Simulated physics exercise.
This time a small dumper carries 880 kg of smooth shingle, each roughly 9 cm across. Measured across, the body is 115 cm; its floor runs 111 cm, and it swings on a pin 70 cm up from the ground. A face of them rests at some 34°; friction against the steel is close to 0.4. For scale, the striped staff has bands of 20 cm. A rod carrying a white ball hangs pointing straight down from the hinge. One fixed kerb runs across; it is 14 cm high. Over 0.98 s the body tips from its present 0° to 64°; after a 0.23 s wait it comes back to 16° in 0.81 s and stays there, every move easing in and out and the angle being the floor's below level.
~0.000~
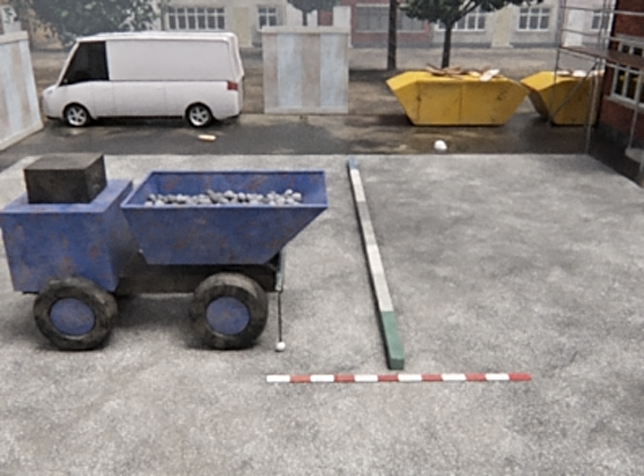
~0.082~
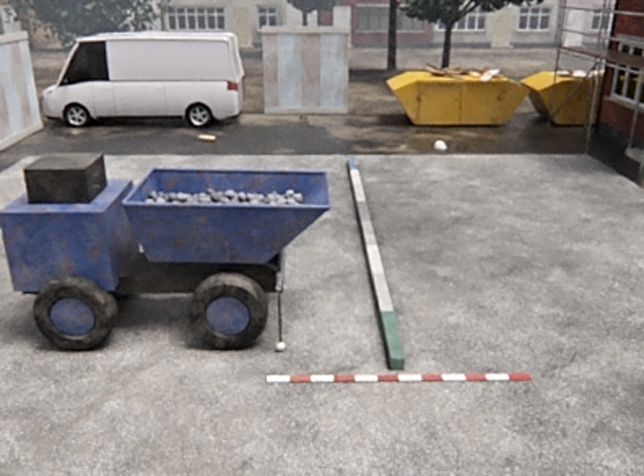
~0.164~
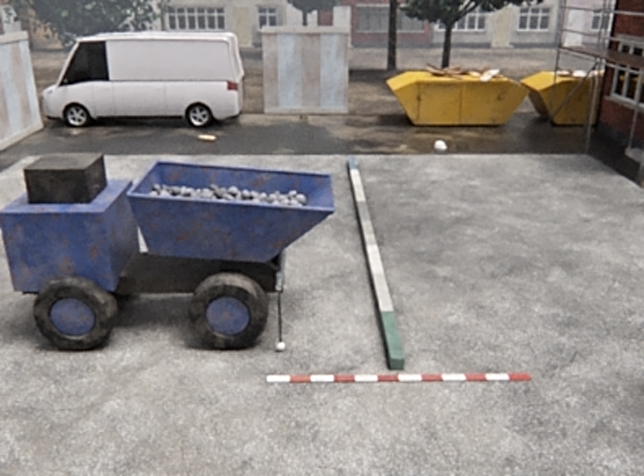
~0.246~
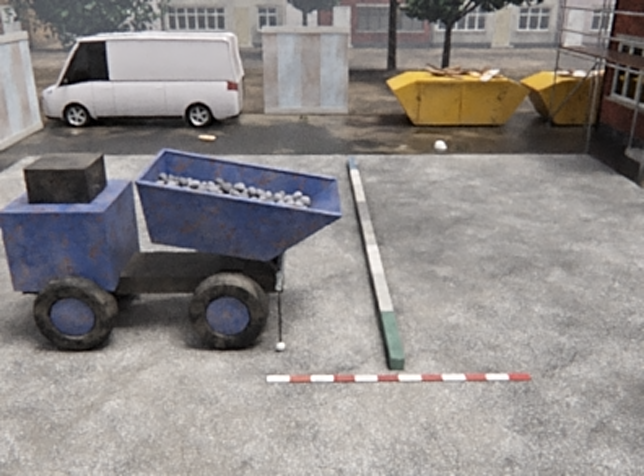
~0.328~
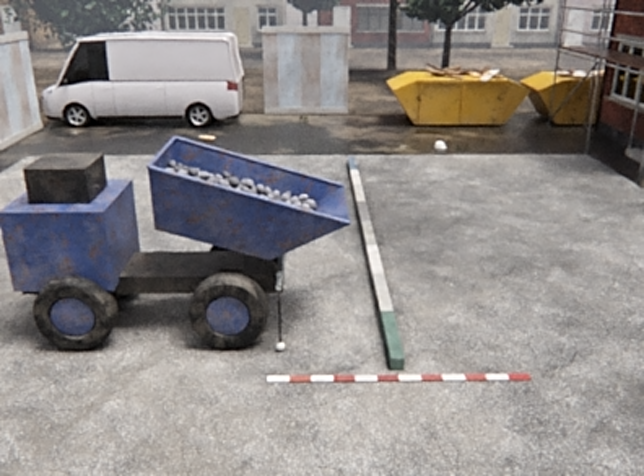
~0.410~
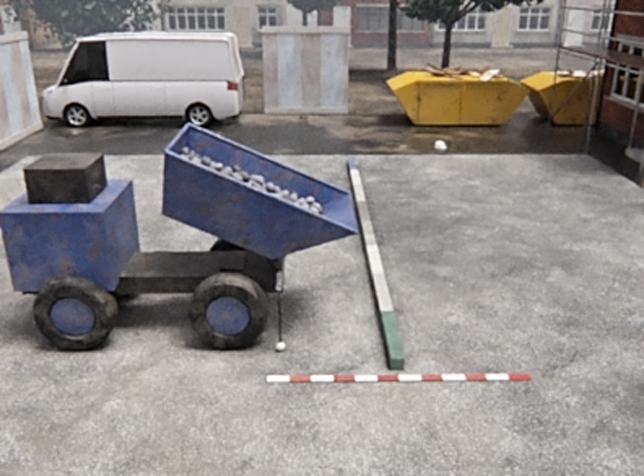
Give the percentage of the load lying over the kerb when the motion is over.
Close to 75 in a hundred.
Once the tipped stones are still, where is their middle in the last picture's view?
(460, 313).
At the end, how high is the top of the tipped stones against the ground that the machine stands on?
Result: Near 24 cm above the ground.
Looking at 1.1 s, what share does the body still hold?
About 95 per cent.
After 0.7 s the floor is at 54°; 100 % in the body; the foremost stones are at (351, 249).
After 1.1 s the floor is at 64°; 94 % in the body, 4 % on this side of the kerb, 2 % over the kerb; the foremost stones are at (407, 292).
After 2.5 s the floor is at 16°; 22 % in the body, 4 % on this side of the kerb, 74 % over the kerb; the foremost stones are past the picture's edge.
After 5.3 s the floor is at 16°; 22 % in the body, 4 % on this side of the kerb, 74 % over the kerb; the foremost stones are past the picture's edge.
